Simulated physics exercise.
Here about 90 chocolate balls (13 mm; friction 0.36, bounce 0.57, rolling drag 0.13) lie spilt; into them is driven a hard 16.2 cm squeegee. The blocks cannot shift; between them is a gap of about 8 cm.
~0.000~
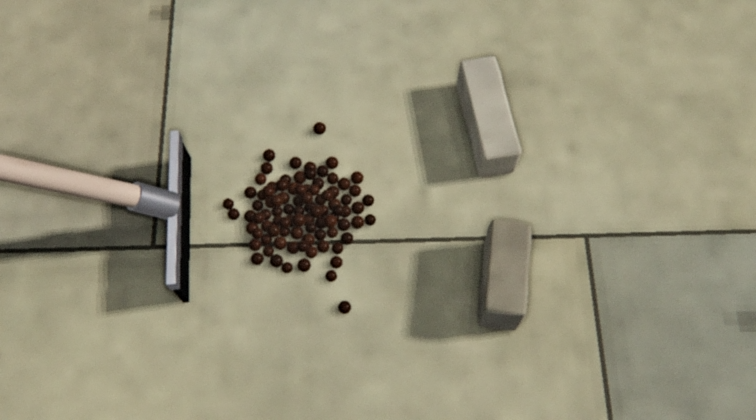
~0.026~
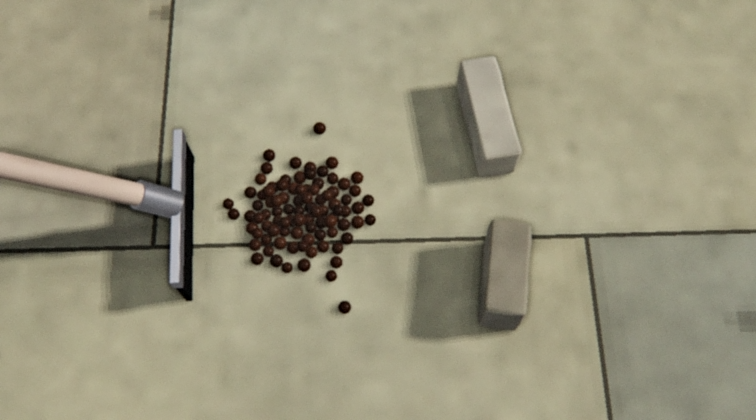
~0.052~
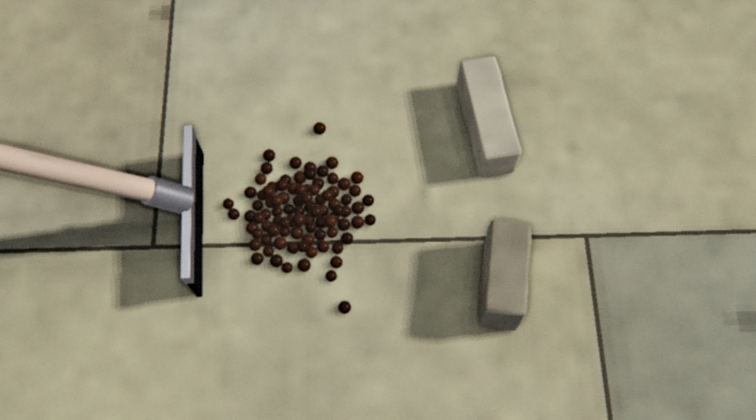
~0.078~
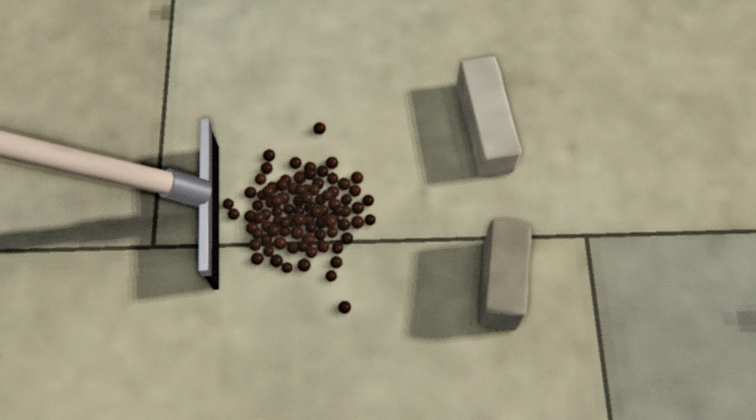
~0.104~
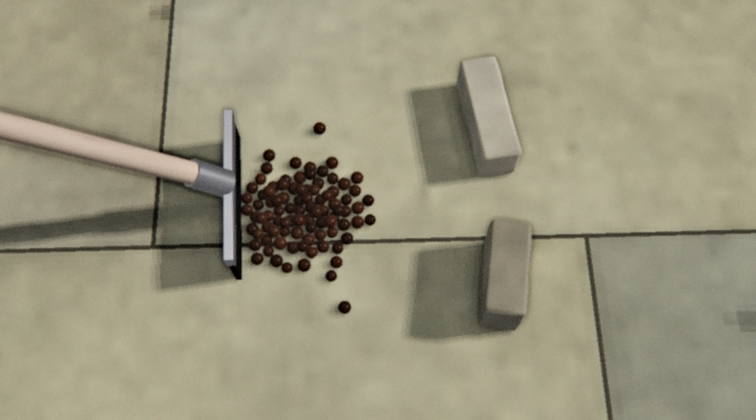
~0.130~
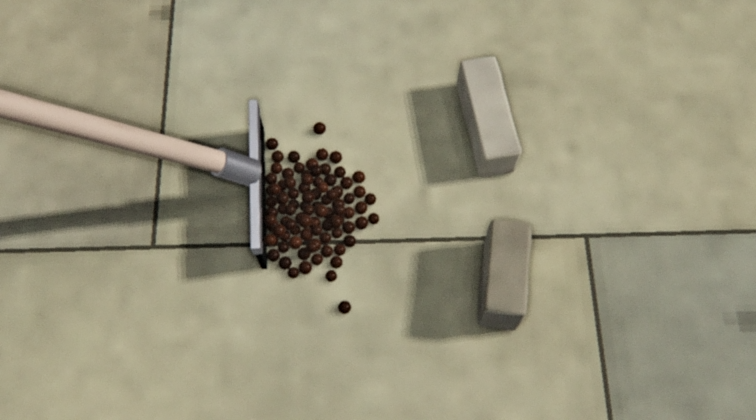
The footage shows a squeegee on a pale handle moving right across a tiled floor toward a loose pile of small dark brown balls, then pressing into its left side and shifting many of them, while two grey blocks stay still.
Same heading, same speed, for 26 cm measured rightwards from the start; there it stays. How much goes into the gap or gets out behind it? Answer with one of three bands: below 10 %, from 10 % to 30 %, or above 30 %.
From 10 % to 30 %.
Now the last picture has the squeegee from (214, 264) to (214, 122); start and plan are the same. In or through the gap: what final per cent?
In or through the gap - 10 %.
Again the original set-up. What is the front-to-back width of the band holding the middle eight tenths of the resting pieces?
Estimate: Close to 30 cm.
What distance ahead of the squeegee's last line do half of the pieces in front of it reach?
Roughly 3 cm.
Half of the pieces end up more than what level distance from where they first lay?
20 cm.
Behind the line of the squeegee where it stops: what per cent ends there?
Roughly 15 %.
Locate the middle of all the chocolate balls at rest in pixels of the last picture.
Near pixel (459, 205).
After 0.28 s, squeegee 24 cm from its start, spill 24 cm wide; held up before the blocks 100 %.
After 0.44 s, squeegee 28 cm from its start, spill 36 cm wide; in or through the gap 10 %, round the near block 5 %, round the far block 10 %, held up before the blocks 70 %.
Then, at 0.57 s, squeegee 28 cm from its start, spill 42 cm wide; in or through the gap 15 %, round the near block 10 %, round the far block 10 %, held up before the blocks 65 %.
In the end, at 1.5 s, in or through the gap 15 %, round the near block 10 %, round the far block 10 %, held up before the blocks 65 %.
